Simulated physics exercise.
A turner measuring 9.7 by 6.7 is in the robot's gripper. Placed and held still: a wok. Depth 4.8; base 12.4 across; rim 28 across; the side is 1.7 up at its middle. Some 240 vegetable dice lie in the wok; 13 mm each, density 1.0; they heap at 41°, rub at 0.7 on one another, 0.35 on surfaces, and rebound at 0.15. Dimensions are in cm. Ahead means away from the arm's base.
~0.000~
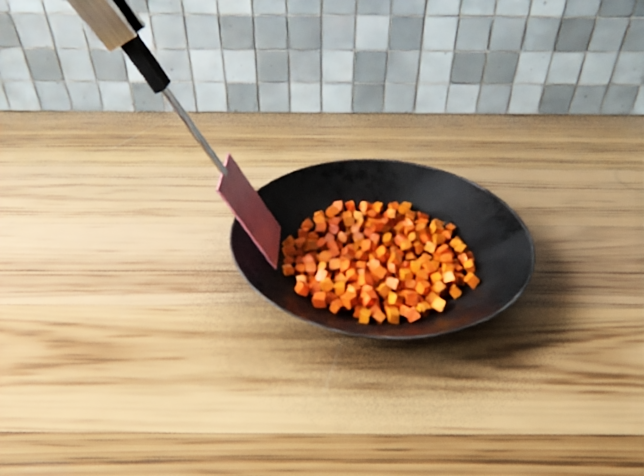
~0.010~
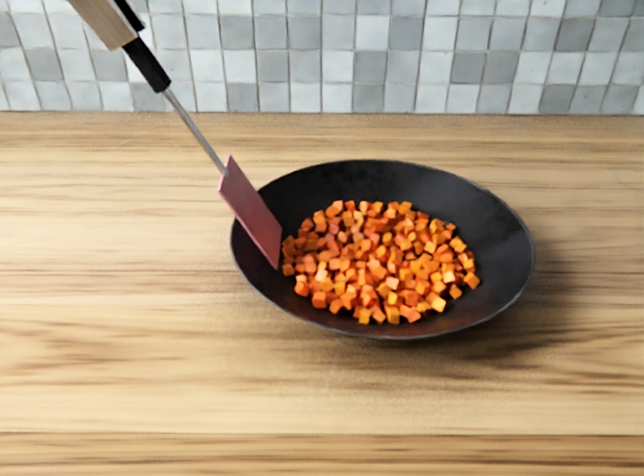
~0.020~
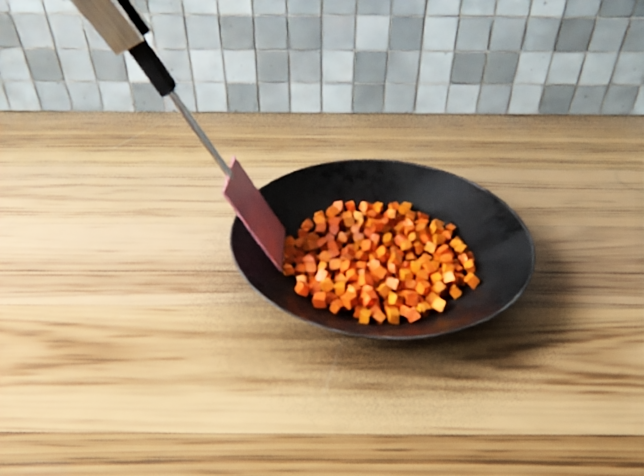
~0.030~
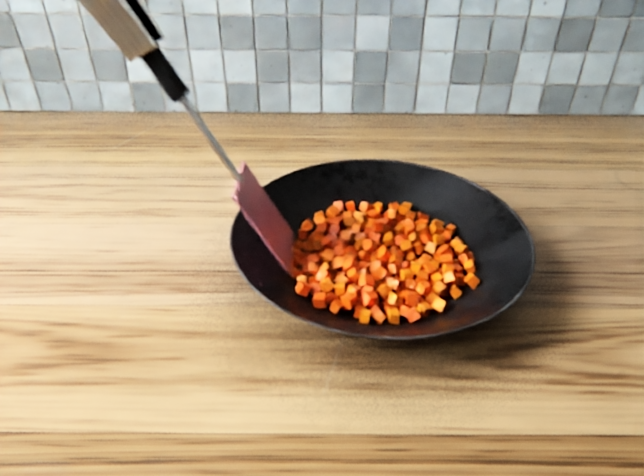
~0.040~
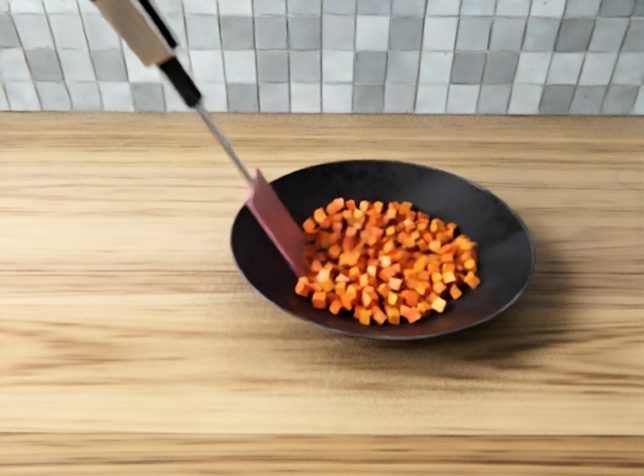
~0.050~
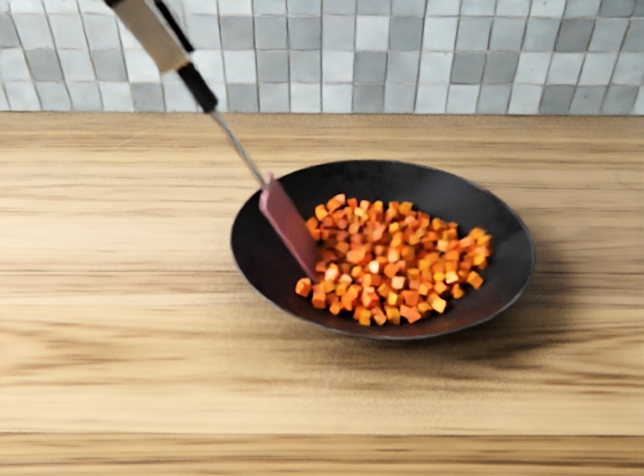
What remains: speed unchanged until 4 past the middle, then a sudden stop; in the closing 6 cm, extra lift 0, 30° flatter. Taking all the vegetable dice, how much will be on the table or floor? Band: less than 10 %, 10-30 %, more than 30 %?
10-30 %.
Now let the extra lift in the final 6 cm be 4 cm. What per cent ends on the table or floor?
It comes to around 10 percent.
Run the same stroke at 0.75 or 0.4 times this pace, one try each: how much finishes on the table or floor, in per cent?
Roughly 5 percent for the first try, 0 percent for the second.
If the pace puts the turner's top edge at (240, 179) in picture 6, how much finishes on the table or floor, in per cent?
5 %.
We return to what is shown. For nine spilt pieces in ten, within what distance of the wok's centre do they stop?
40 centimetres, give or take.
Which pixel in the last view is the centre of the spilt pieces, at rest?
(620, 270).
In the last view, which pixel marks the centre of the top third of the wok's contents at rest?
Close to pixel (474, 240).
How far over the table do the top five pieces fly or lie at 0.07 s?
Around 5 cm above the table.
After 0.07 s, sloping 61°, highest piece 5 above the table; 239 in the wok.
After 0.10 s, sloping 52°, highest piece 8 above the table; 234 in the wok, 5 on the blade or in flight.
After 0.31 s, sloping 32°, highest piece 5 above the table; 207 in the wok, 32 on the table or floor.
After 1.36 s, sloping 32°, highest piece 5 above the table; 207 in the wok, 32 on the table or floor.
In the end, 207 in the wok, 32 on the table or floor. That is 13 % on the table or floor.
